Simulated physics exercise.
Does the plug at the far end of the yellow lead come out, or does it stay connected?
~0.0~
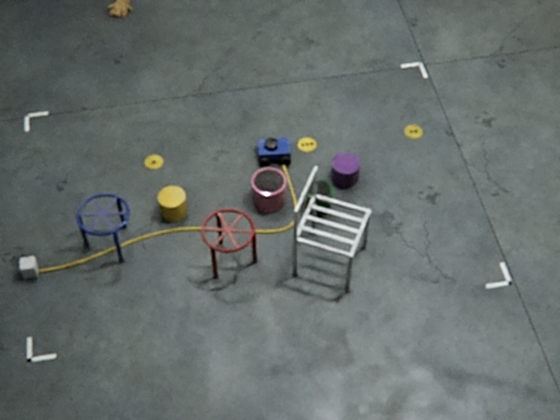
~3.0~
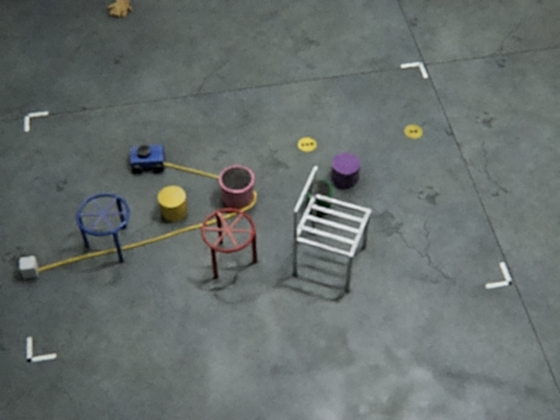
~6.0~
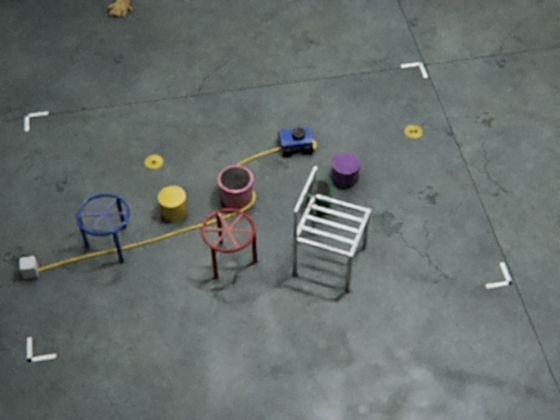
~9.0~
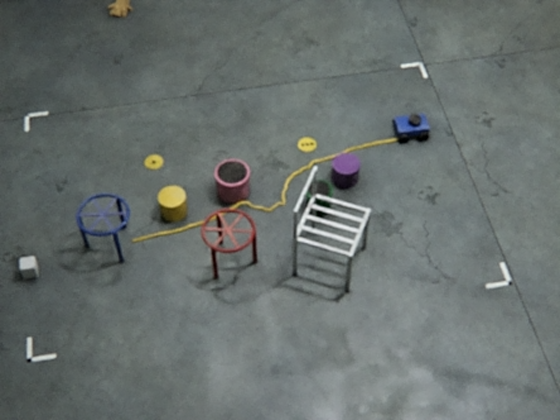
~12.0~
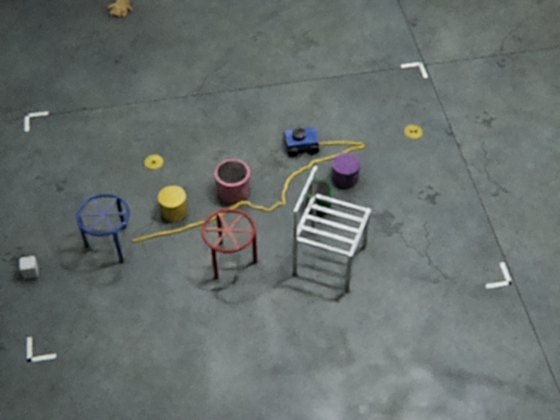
The plug comes out. The lead is pulled away from the pale block on the left as the blue cart drives far to the right, and it is still loose at the end.
